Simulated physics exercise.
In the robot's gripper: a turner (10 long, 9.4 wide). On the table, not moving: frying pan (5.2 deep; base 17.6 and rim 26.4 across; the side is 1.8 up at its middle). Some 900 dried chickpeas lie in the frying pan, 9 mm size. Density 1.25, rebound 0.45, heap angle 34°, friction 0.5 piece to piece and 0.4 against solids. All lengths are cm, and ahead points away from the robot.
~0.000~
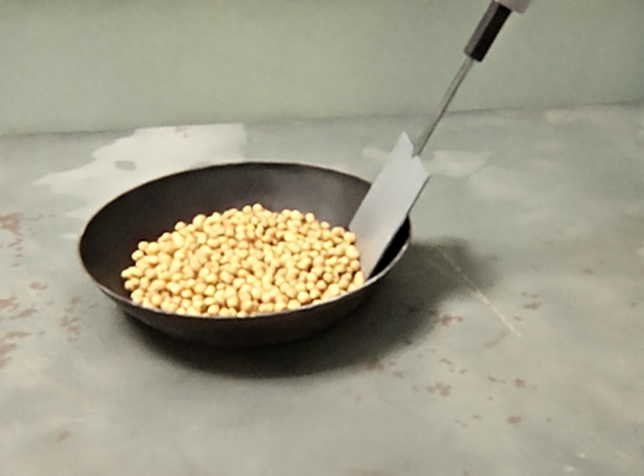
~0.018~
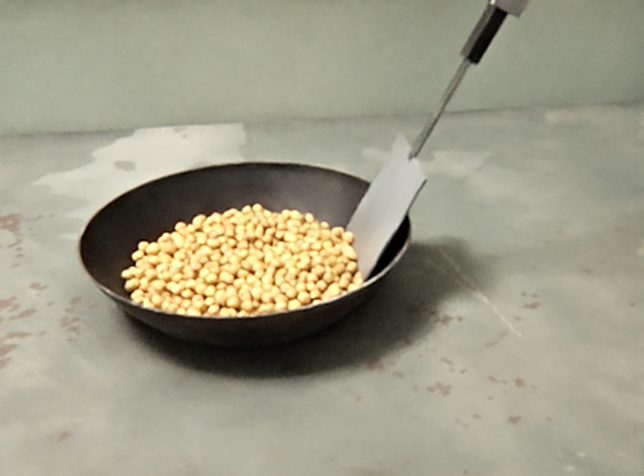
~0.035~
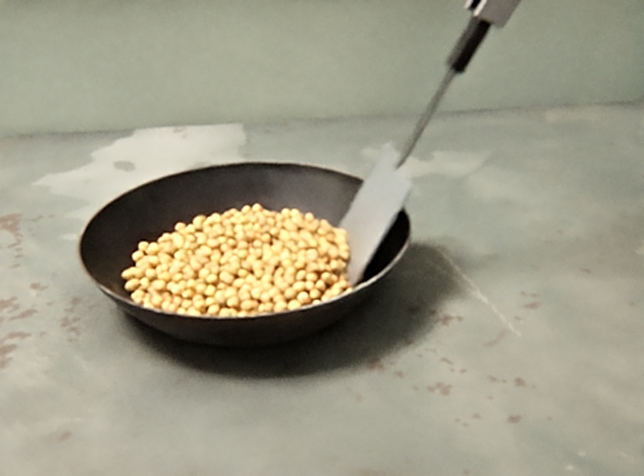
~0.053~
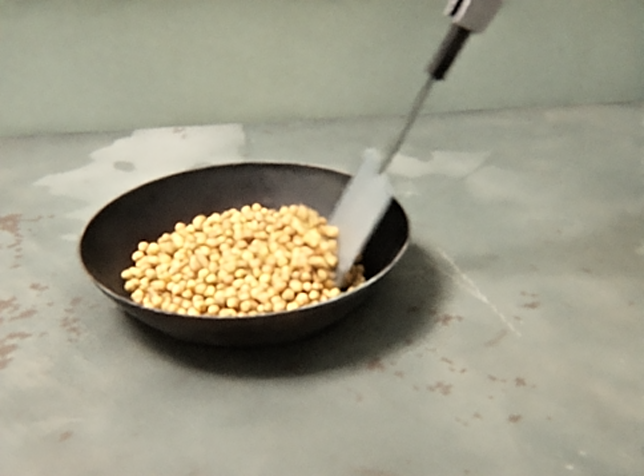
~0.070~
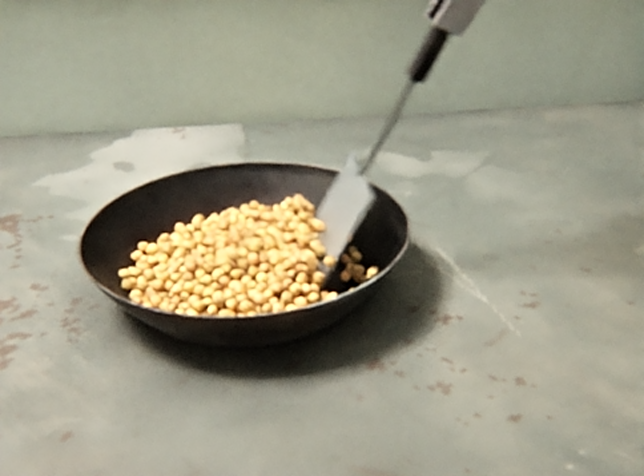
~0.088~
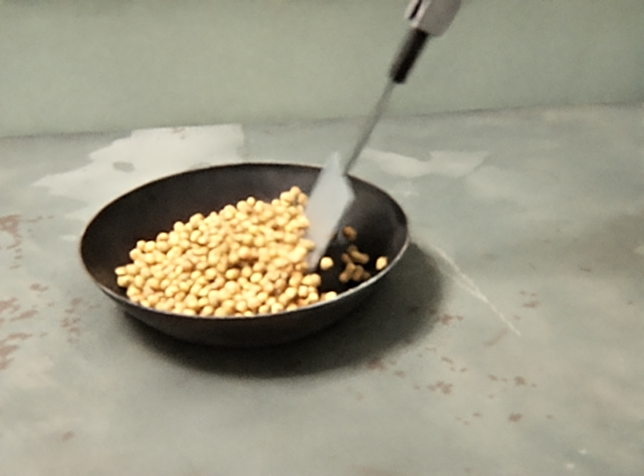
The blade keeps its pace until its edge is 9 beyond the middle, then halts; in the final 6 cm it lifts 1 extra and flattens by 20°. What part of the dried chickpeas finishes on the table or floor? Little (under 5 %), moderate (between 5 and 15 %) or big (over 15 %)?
Answer: Big; over 15 % of the dried chickpeas finish on the table or floor.
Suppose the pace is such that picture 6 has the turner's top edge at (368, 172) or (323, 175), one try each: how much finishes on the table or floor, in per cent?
Some 10 and 30 per cent.
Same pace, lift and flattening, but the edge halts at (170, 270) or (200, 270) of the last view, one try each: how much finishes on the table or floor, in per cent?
Some 0 and 0 per cent.
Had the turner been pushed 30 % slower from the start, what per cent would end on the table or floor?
It would be near 15 per cent.
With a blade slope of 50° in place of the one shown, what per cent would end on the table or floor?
In that case some 15 per cent.
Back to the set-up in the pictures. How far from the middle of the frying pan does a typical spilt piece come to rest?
About 20 cm.
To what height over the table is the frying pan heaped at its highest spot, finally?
Roughly 5.5 cm.
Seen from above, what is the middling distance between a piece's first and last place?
About 5 cm.
After 0.14 s, sloping 62°, highest piece 6 above the table; 900 in the frying pan.
After 0.19 s, sloping 55°, highest piece 6 above the table; 900 in the frying pan.
After 0.41 s, sloping 42°, highest piece 9 above the table; 689 in the frying pan, 142 on the table or floor, 69 on the blade or in flight.
After 1.46 s, sloping 42°, highest piece 5 above the table; 685 in the frying pan, 215 on the table or floor.
In the end, 685 in the frying pan, 215 on the table or floor. That is 24 % on the table or floor.
